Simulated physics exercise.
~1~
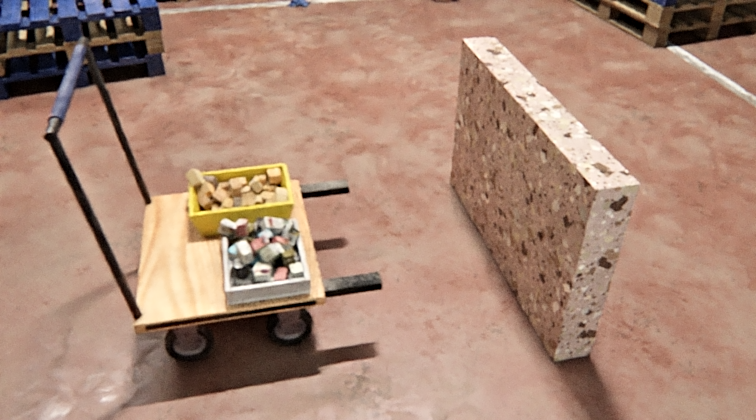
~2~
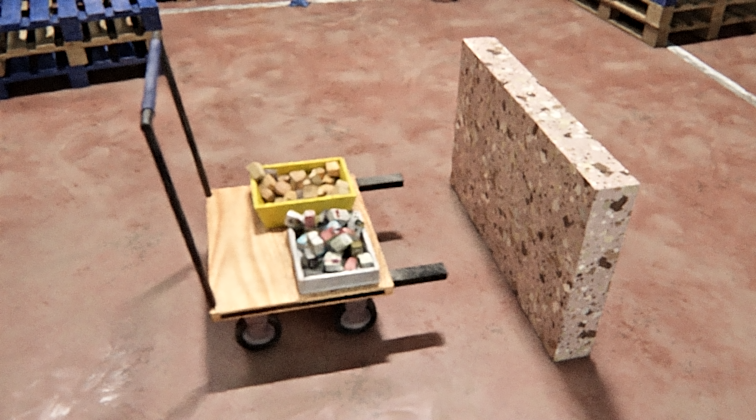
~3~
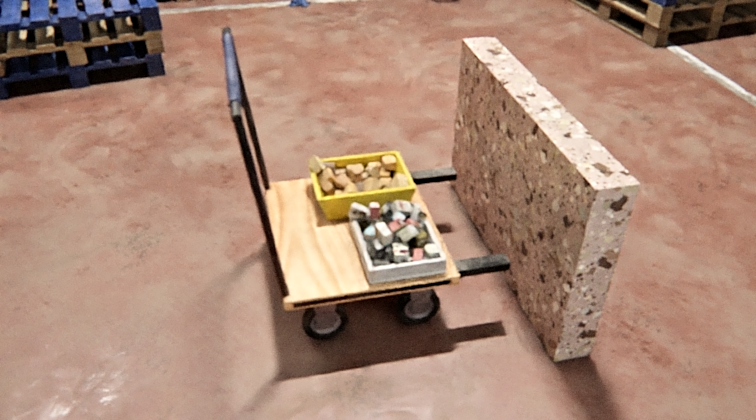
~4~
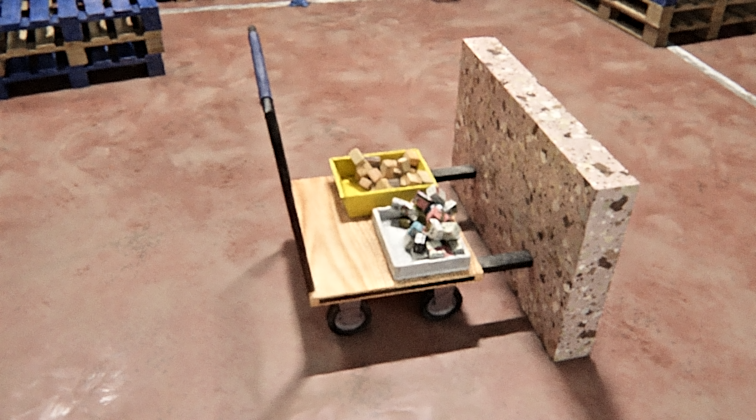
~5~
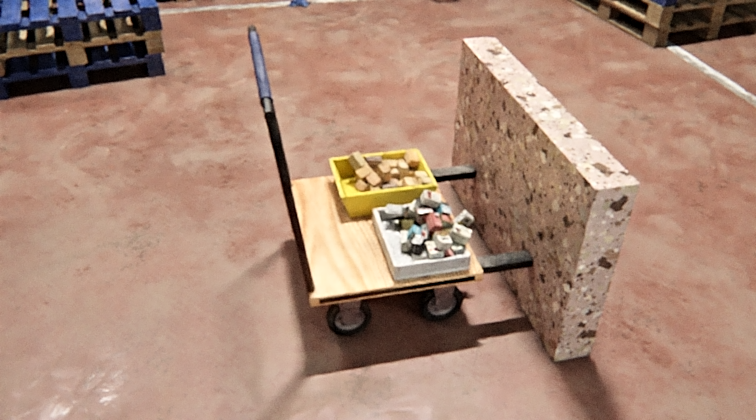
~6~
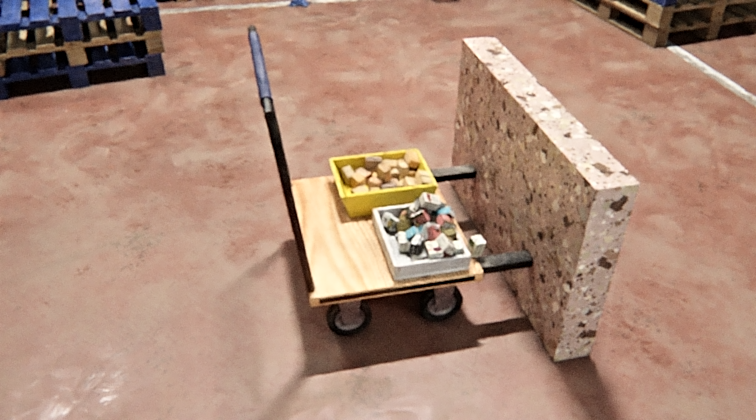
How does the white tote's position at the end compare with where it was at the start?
It ends up farther to the right and much closer to the speckled wall, having started well over on the left side of the view.
